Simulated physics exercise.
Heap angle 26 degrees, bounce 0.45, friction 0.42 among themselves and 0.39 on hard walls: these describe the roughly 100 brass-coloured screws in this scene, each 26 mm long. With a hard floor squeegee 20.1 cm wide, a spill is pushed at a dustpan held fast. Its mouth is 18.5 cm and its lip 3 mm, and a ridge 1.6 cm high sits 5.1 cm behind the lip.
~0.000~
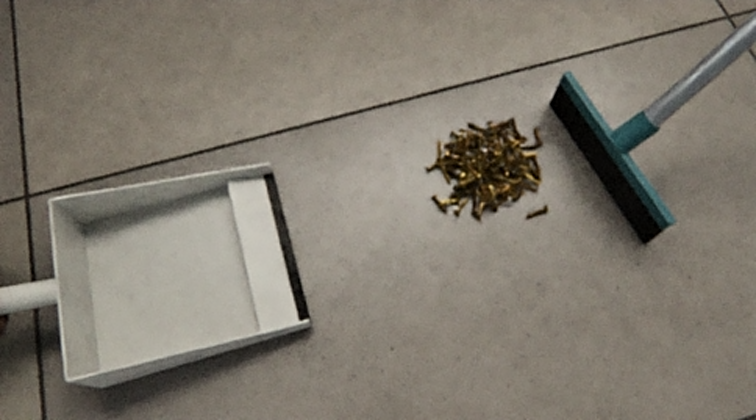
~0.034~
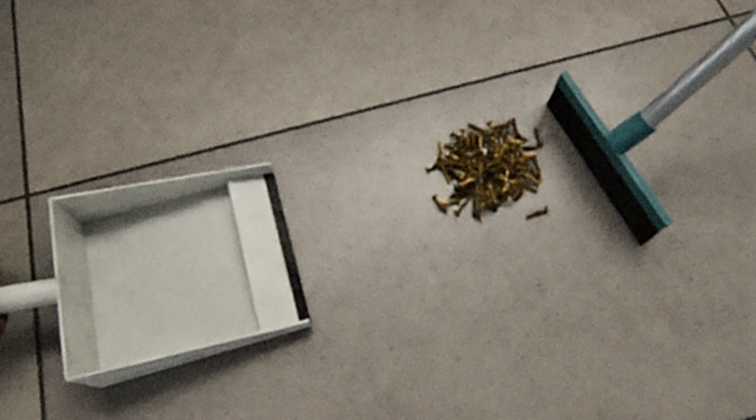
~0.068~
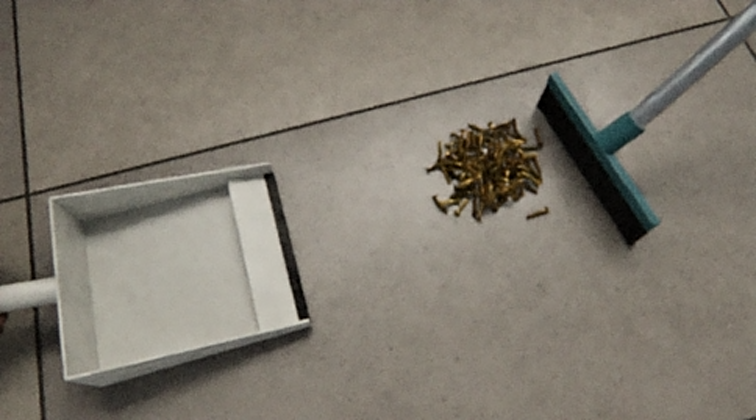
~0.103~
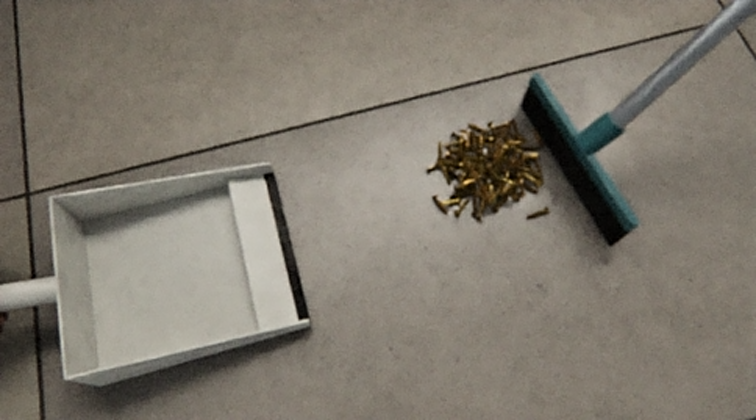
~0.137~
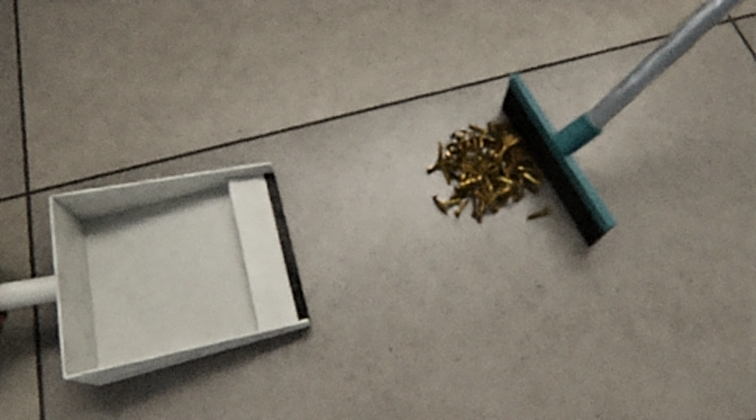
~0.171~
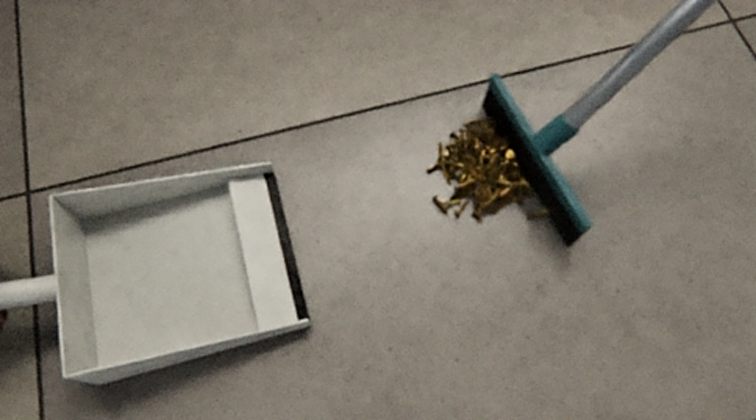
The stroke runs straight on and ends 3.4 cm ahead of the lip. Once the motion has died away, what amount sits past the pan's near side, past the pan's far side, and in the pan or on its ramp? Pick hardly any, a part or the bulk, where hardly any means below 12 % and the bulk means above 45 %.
Near side: Hardly any; far side: A part; pan: Hardly any.
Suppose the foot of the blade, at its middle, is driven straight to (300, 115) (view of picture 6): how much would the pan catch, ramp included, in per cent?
About 0 %.
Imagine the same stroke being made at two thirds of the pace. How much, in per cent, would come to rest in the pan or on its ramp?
Then some 0 in a hundred.
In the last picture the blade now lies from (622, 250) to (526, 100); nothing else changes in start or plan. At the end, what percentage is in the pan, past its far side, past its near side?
That ends as pan 5, far 10, and near 5.
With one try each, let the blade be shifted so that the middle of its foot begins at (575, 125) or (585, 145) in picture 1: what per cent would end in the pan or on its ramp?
About 5 and 5 per cent.
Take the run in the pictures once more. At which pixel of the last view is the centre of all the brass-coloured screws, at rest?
I'd say roughly (295, 196).
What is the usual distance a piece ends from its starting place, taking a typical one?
It comes to some 22 cm.
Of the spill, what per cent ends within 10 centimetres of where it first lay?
I'd say about 0 per cent.
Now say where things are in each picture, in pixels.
The first frame shows blade from (666, 224) to (565, 80), moved 0.0 cm, 0 of the pieces shifted so far; middle of the pieces at (494, 169); pan at (175, 278).
The second frame shows blade from (662, 225) to (562, 81), moved 0.4 cm, 0 of the pieces shifted so far; middle of the pieces at (495, 169).
The third frame shows blade from (651, 225) to (552, 81), moved 1.6 cm, 0 of the pieces shifted so far; middle of the pieces at (495, 169).
The fourth frame shows blade from (631, 226) to (534, 81), moved 3.7 cm, 0 of the pieces shifted so far; middle of the pieces at (495, 170).
The fifth frame shows blade from (607, 227) to (514, 82), moved 6.1 cm, 9 of the pieces shifted so far; middle of the pieces at (495, 170).
The sixth frame shows blade from (584, 227) to (493, 82), moved 8.5 cm, 43 of the pieces shifted so far; middle of the pieces at (484, 165); pan at (175, 276). The blade's pace is about 0.70 m/s, heading 16 degrees away from the viewer's side.
Then, at 0.35 s, middle of the blade 16 cm from the lip; 0 % over the lip, far side 15 %, near side 0 %.
After 0.47 s, middle of the blade 8 cm from the lip; 0 % over the lip, far side 20 %, near side 0 %.
Then, at 0.72 s, middle of the blade 5 cm from the lip; 5 % over the lip, far side 25 %, near side 0 %.
By 1.9 s all is still; near side 0 %, far side 25 %, pan 5 %, in front of the lip or behind the blade 70 %.
